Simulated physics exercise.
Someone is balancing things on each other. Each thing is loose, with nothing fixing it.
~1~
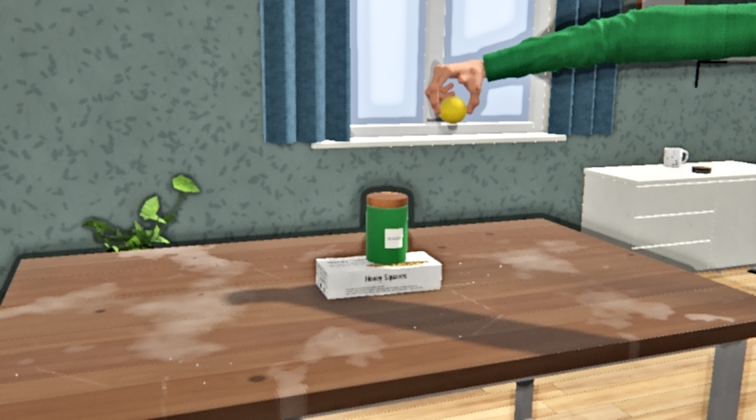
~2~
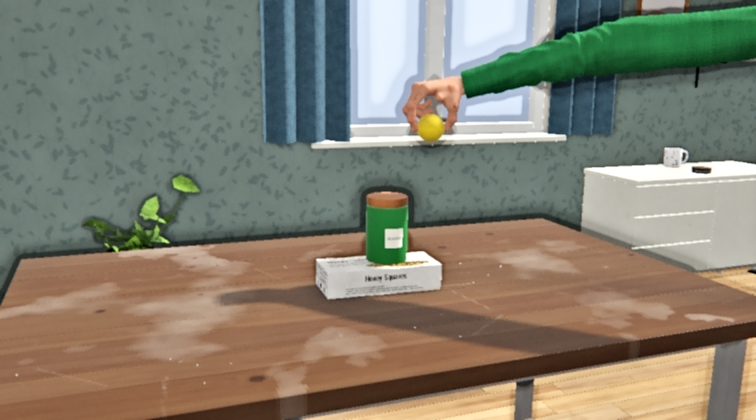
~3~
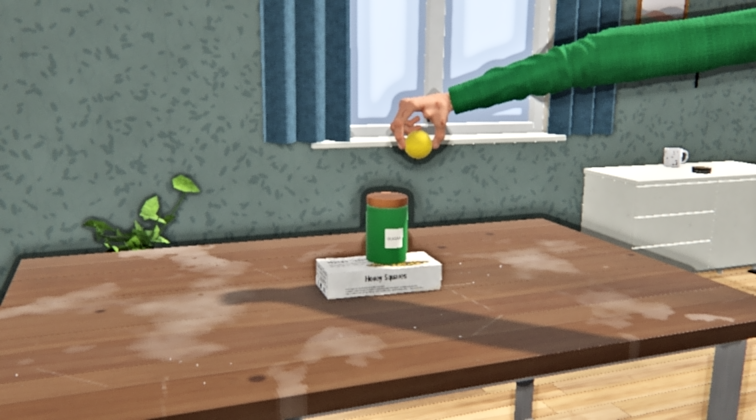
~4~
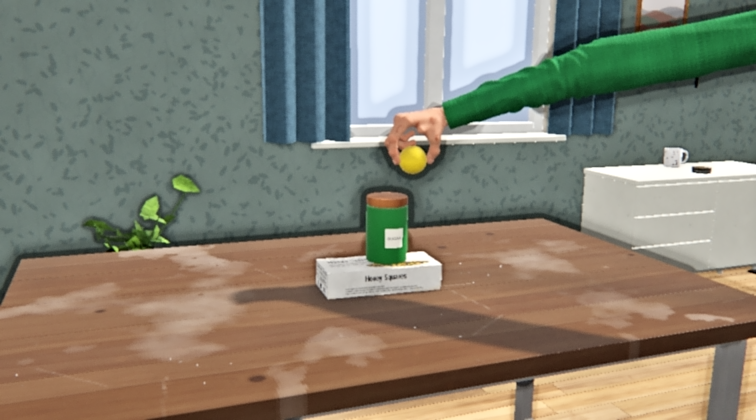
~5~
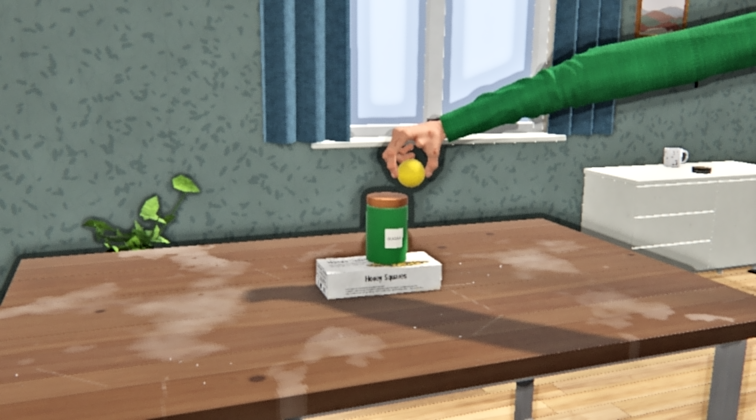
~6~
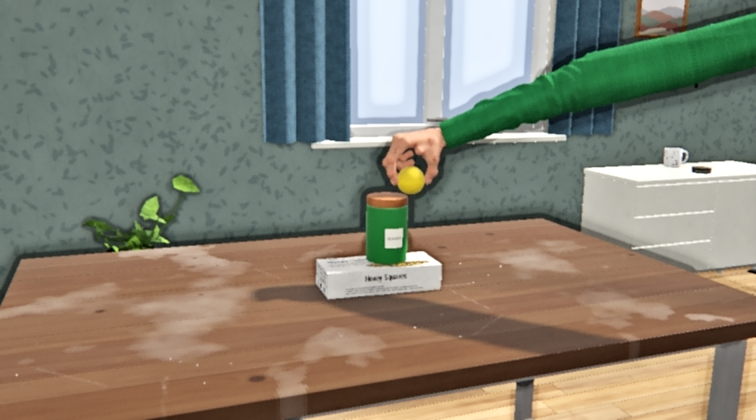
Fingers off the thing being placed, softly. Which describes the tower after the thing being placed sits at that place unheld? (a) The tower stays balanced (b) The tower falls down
b, the tower falls down.
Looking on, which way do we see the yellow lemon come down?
Rightwards.
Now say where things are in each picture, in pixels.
The first frame shows on its way; yellow lemon (453, 111); white packet (378, 274).
The second frame shows on its way; yellow lemon (431, 128); white packet (378, 274).
The third frame shows on its way; yellow lemon (419, 145); white packet (378, 274).
The fourth frame shows on its way; yellow lemon (413, 160); white packet (378, 274).
The fifth frame shows on its way; yellow lemon (411, 173); white packet (378, 274).
The sixth frame shows in place under the hand; yellow lemon (411, 181); white packet (378, 274).
Then, 0.40 s after the last picture, yellow lemon now fallen.
Then, 1.00 s after the last picture, things are still on the move.
At rest, fallen, yellow lemon; the other 2 in place. Seen from the same camera at the end, yellow lemon near (448, 266). The pile loses its balance.
